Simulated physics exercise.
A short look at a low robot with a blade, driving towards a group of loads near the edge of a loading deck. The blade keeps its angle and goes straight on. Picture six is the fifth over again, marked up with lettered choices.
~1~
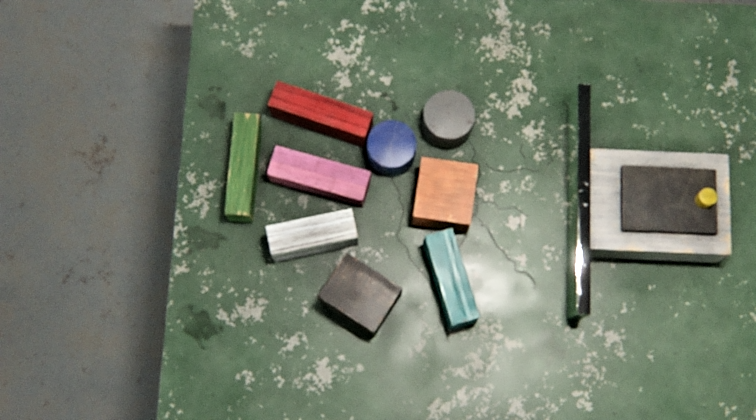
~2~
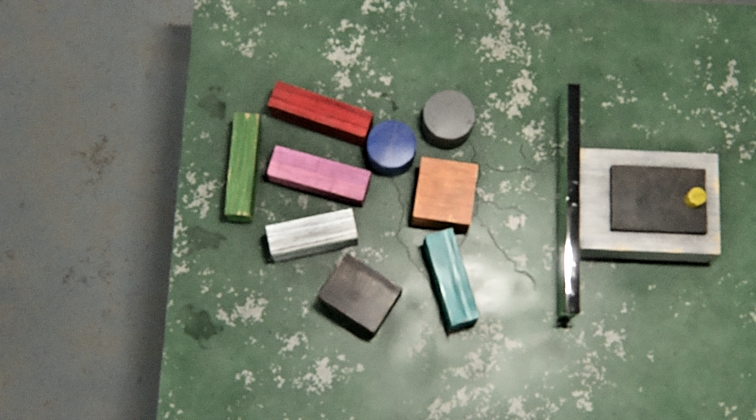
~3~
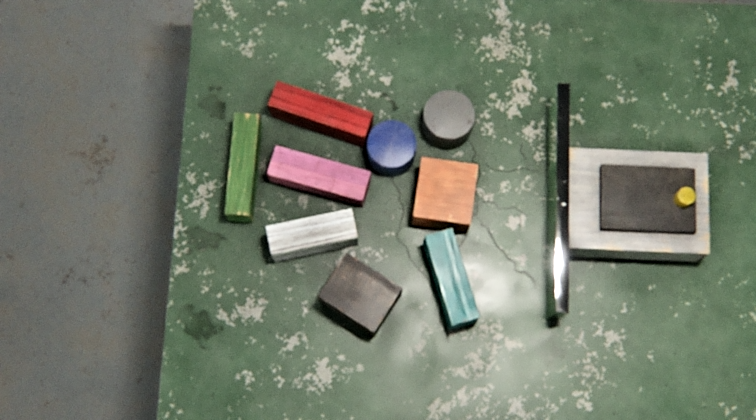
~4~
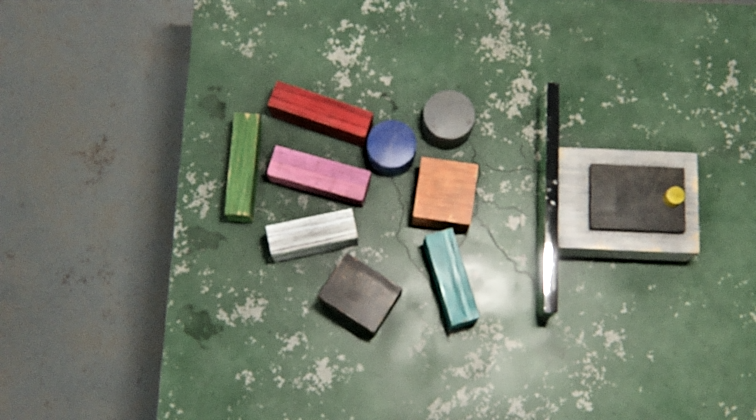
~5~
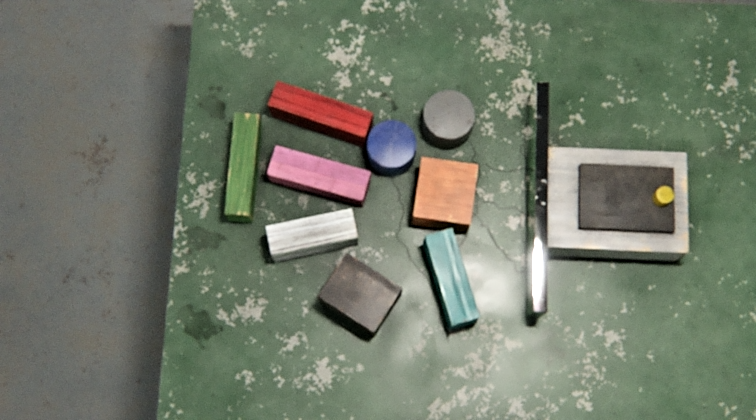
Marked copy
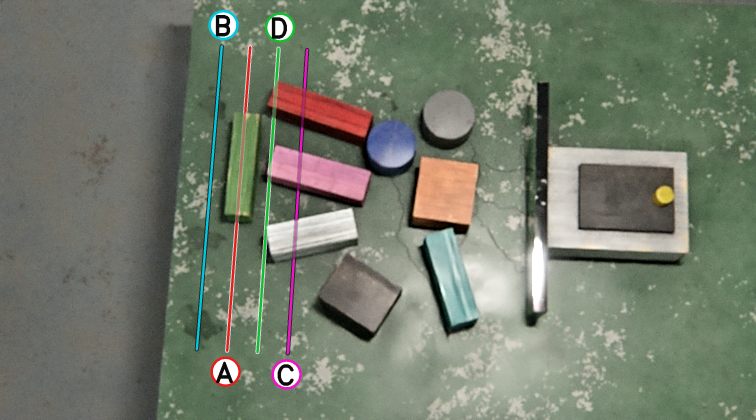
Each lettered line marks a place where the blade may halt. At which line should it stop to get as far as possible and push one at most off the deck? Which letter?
The farthest such stop is C.
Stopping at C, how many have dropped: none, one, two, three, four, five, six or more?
By then, one.
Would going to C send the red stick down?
No.
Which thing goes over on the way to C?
It is the green bar.
On the marked copy, A at (239, 194); B at (210, 193); C at (298, 197); D at (268, 195).
Following C. Soon after the start, robot (530, 194); grey canister (421, 118); turquoise bar (426, 280).
Later, robot (441, 190); green bar (193, 166); pink stick (253, 177).
In the end, robot (377, 187); green bar over the edge; pink stick (192, 179); one fallen.
As for the rest, A drops four; B drops five; D drops two.
